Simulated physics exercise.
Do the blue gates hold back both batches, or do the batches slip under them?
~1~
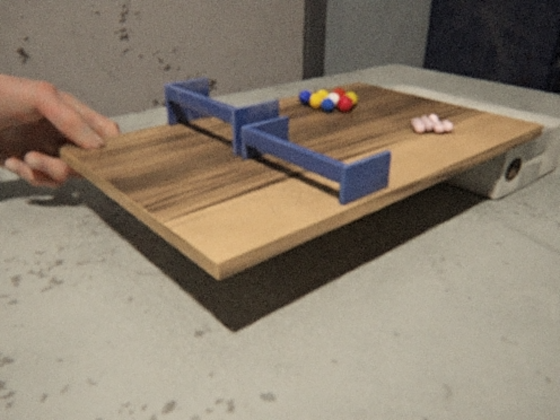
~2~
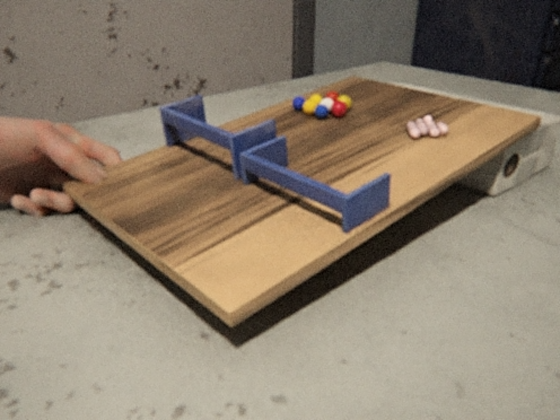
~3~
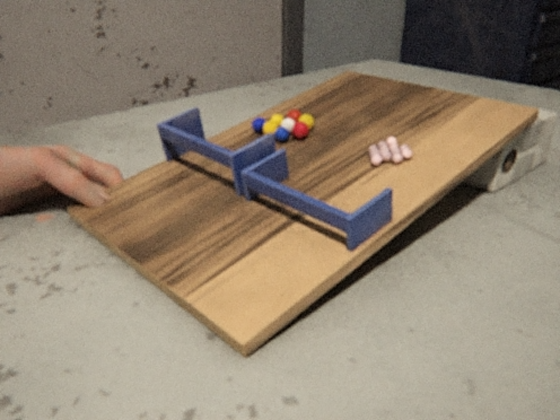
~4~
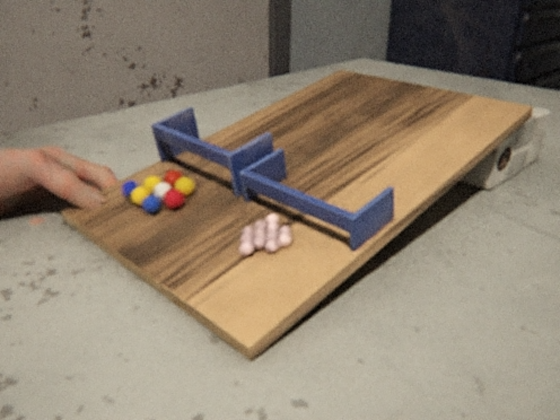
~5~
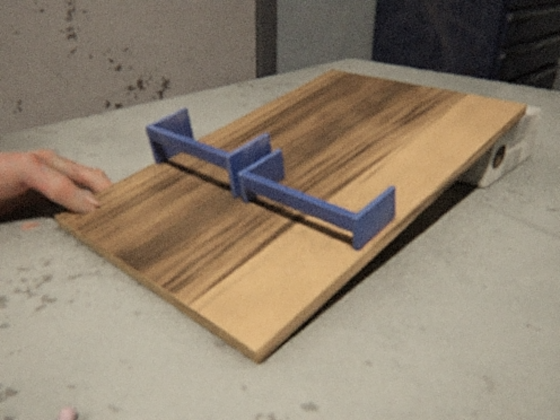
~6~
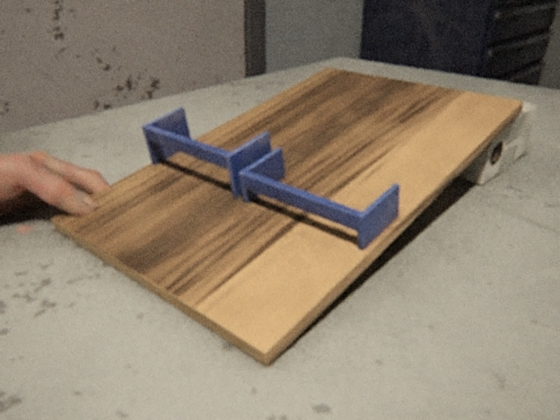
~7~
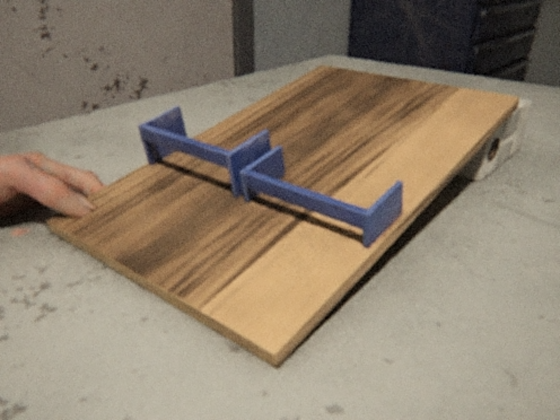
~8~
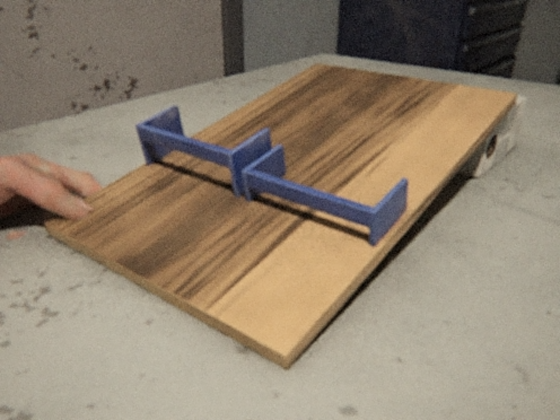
Both batches slip under the gates, the colourful balls under the far one and the pale pink pieces under the near one.
To begin with, a hand at the left holds up one end of a wooden board, its other end propped on a pale block, with a cluster of colourful balls and a small group of pale pink pieces resting beyond two blue gates. The hand lowers its end, and the board tilts towards it. Both batches start down the slope towards the gates. The colourful balls pass under the far gate and the pink pieces under the near one. They leave the board, which stays sloping and empty beside the hand, with both gates still in place.
